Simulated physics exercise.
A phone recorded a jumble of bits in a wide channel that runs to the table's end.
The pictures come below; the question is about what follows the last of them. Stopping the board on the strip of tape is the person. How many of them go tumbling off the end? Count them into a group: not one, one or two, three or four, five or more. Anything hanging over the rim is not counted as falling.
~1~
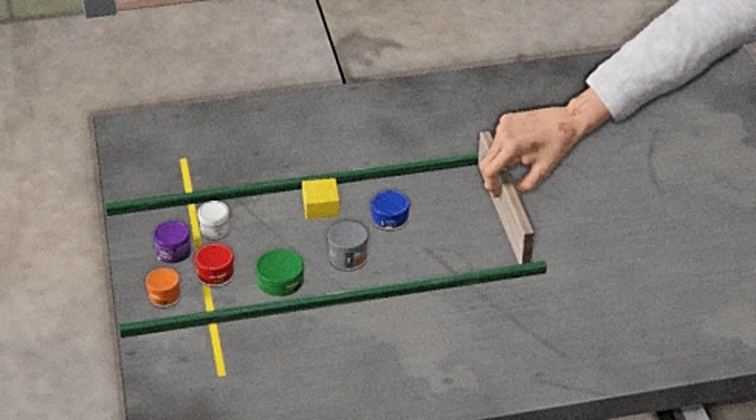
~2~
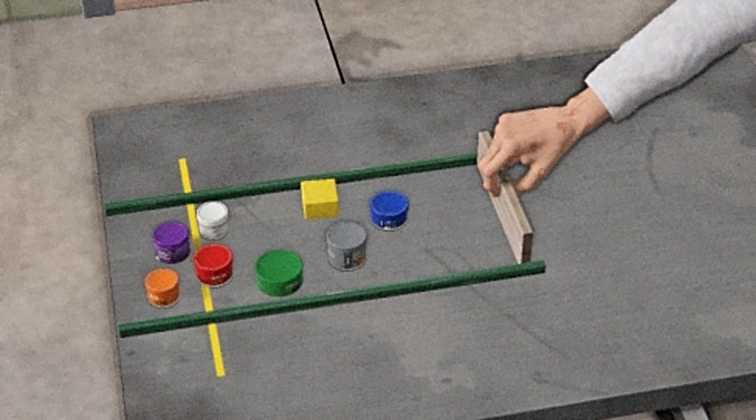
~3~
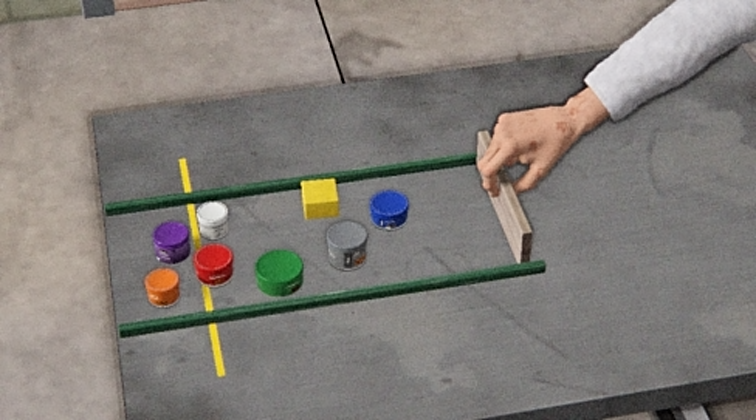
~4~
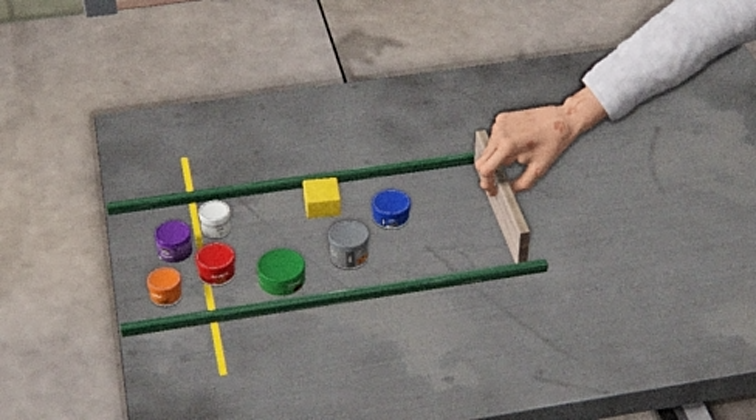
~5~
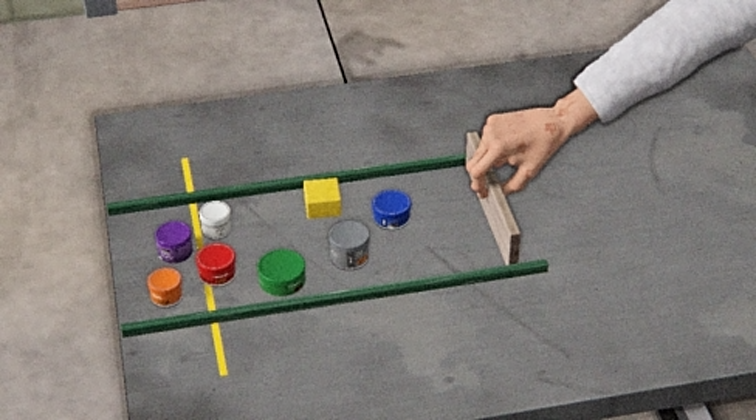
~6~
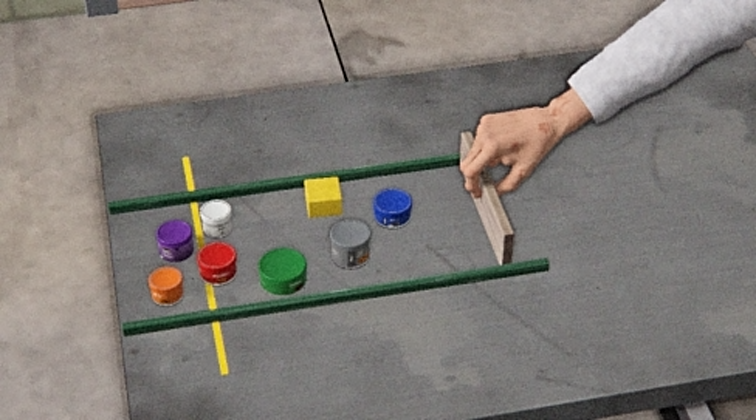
Group: Not one.
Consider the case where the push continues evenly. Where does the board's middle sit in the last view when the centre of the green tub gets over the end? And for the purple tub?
Roughly at (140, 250) and roughly at (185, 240).
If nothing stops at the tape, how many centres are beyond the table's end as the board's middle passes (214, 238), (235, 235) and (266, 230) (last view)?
0; 0; 0.
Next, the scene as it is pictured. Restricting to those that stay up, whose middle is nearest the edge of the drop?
It's the purple tub that ends nearest.
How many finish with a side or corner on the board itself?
Count: 4.
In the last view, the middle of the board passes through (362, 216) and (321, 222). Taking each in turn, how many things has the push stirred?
At that stage 3; at the next, 4.
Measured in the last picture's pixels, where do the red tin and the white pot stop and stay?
You'll find the first one at (146, 265) and the second at (148, 224).
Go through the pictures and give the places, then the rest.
The first frame shows orange tin (164, 288); purple tub (173, 242); red tin (215, 266); board (505, 197); tape (201, 259).
The second frame shows purple tub (172, 243); green tub (279, 273).
The third frame shows red tin (214, 266); blue pot (389, 211).
The fourth frame shows orange tin (165, 287); grey pot (349, 245).
The fifth frame shows purple tub (175, 243); board (492, 198).
The sixth frame shows orange tin (167, 287); purple tub (176, 242); red tin (218, 264); board (486, 198); tape (204, 257).
Soon after, none off yet; orange tin at rest near (167, 287); purple tub at rest near (176, 242); red tin at rest near (218, 264).
In the end, the number that fall off is zero.
